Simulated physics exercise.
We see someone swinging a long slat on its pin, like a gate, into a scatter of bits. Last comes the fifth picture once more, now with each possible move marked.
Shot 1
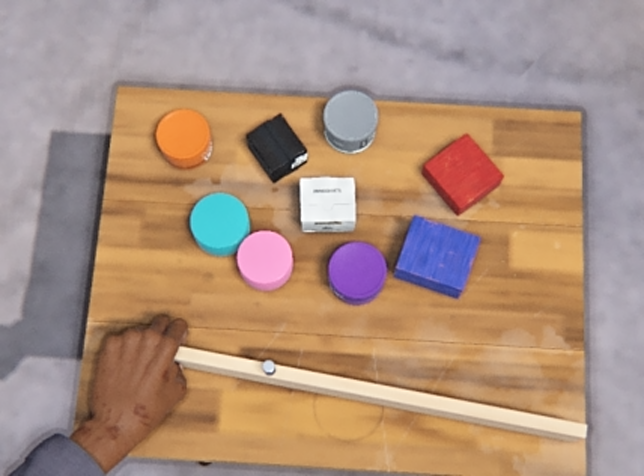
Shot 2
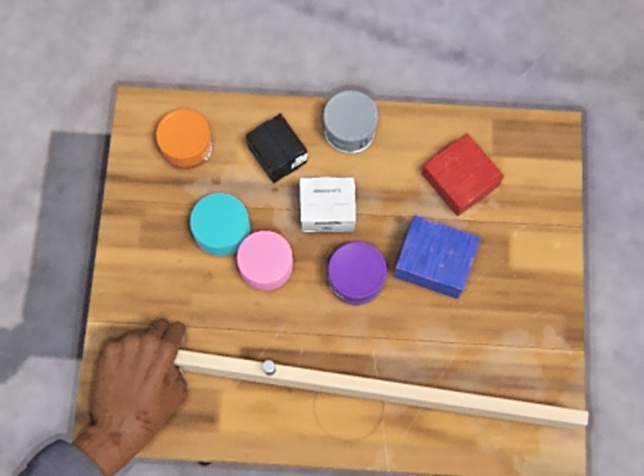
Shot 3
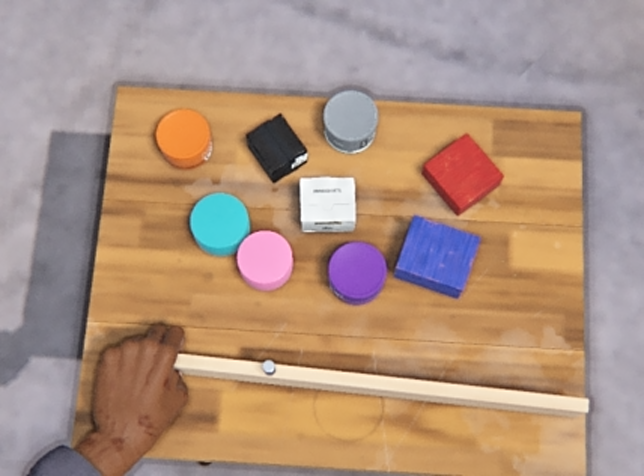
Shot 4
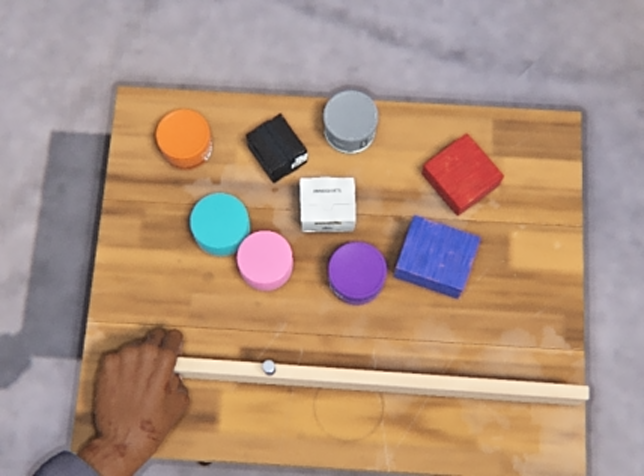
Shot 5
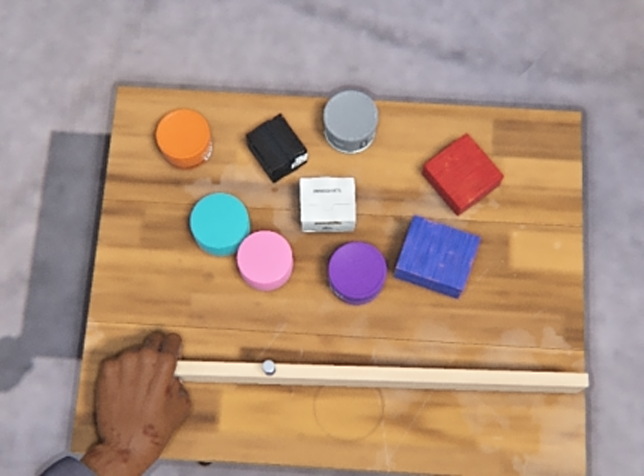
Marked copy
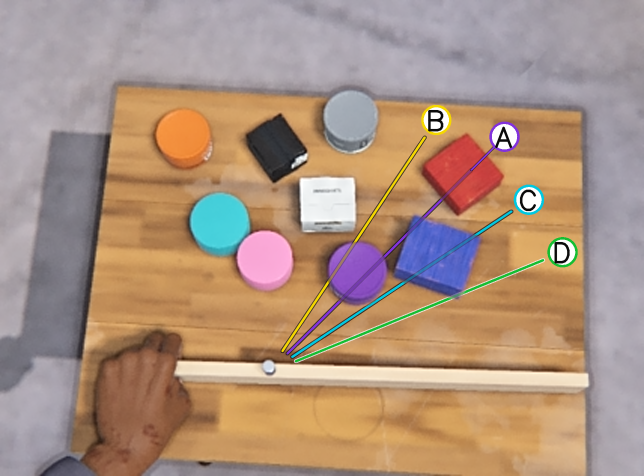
A hand at the lower left swung a long pale slat slowly on its pin, its right end moving a little upward toward the scattered colourful tubs and blocks, which all stayed still.
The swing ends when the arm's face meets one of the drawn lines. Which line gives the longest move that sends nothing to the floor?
Stop at B.
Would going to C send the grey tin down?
No.
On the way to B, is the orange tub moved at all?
No.
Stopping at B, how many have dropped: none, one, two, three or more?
By then, none.
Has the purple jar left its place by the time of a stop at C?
By then, no.
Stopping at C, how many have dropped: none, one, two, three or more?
By then, none.
On the marked copy, A at (382, 259); B at (356, 241); C at (404, 283); D at (422, 310).
Following B. Soon after the start, arm (424, 315); grey tin (351, 123); orange tub (185, 140).
Later, arm (392, 265); red block (456, 170); blue block (396, 202).
In the end, arm (358, 237); grey tin (344, 103); red block (395, 126); nothing has fallen.
As for the rest, A is safe but short; C is safe but short; D is safe but short.
